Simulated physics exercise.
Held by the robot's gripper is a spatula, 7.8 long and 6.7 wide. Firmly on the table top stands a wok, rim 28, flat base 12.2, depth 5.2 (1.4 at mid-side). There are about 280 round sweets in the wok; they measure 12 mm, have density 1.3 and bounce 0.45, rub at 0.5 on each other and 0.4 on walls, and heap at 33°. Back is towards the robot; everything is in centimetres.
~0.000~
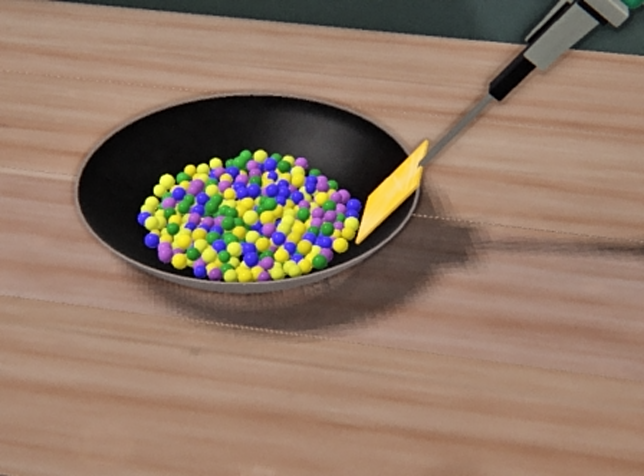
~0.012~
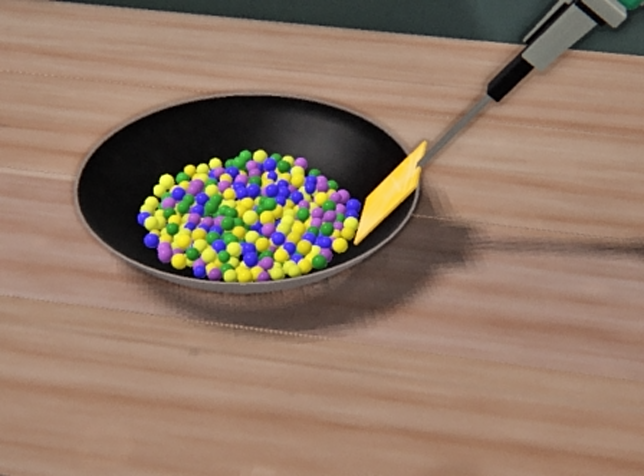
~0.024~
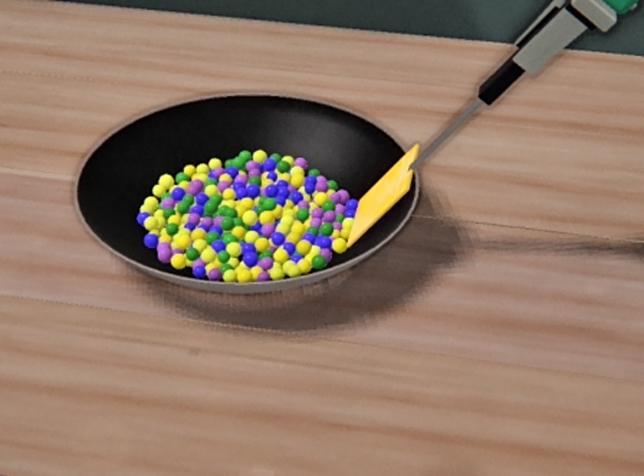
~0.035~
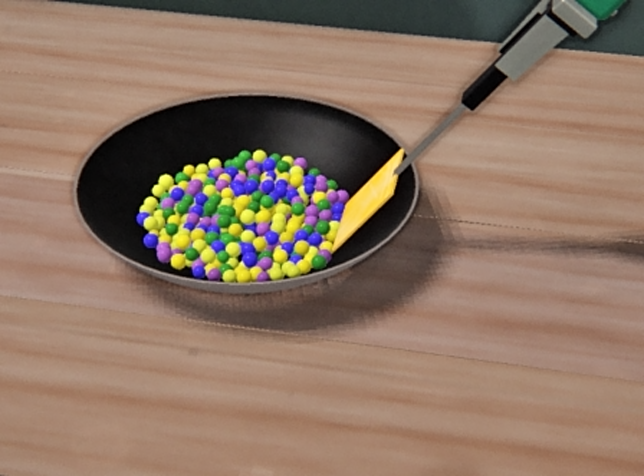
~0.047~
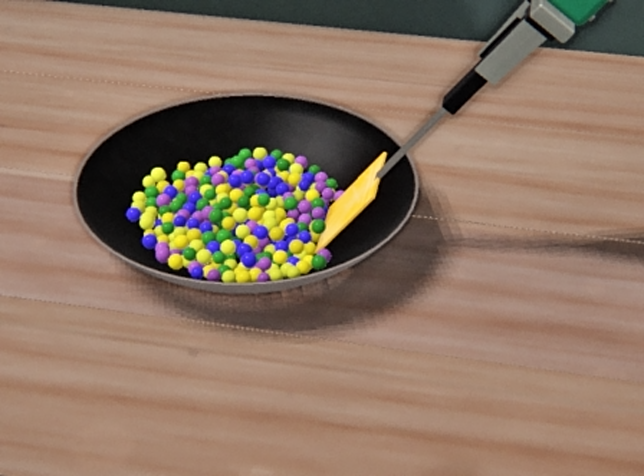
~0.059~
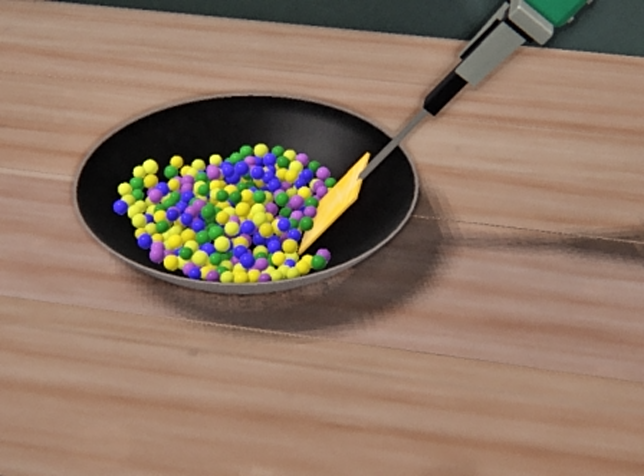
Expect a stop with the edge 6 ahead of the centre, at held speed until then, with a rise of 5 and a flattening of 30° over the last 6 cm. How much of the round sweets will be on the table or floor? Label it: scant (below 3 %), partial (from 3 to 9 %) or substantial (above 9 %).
Partial (from 3 to 9 %).
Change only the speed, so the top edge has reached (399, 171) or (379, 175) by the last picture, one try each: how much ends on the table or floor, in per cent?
That comes to about 0 and about 0 percent, in that order.
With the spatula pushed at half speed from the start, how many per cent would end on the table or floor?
I'd say close to 0 per cent.
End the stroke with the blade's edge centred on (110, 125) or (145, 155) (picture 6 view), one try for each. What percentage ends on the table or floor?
Respectively some 30 and 15 percent end on the table or floor.
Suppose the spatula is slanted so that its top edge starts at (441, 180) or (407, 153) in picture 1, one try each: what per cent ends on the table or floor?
Around 5 per cent, then around 5 per cent.
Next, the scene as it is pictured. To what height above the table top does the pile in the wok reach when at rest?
5.0 cm.
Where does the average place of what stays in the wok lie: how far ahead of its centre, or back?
The balance point lies close to 4.5 cm ahead.
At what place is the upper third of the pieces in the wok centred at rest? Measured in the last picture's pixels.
Somewhere around (150, 199) in the last picture.
By 0.09 s, sloping 54°, highest piece 5 above the table; 284 in the wok.
By 0.12 s, sloping 45°, highest piece 6 above the table; 284 in the wok.
By 0.33 s, sloping 24°, highest piece 7 above the table; 270 in the wok, 11 on the table or floor, 3 on the blade or in flight.
By 1.38 s, sloping 24°, highest piece 5 above the table; 270 in the wok, 14 on the table or floor.
Final count, 270 in the wok, 14 on the table or floor. That is 5 % on the table or floor.
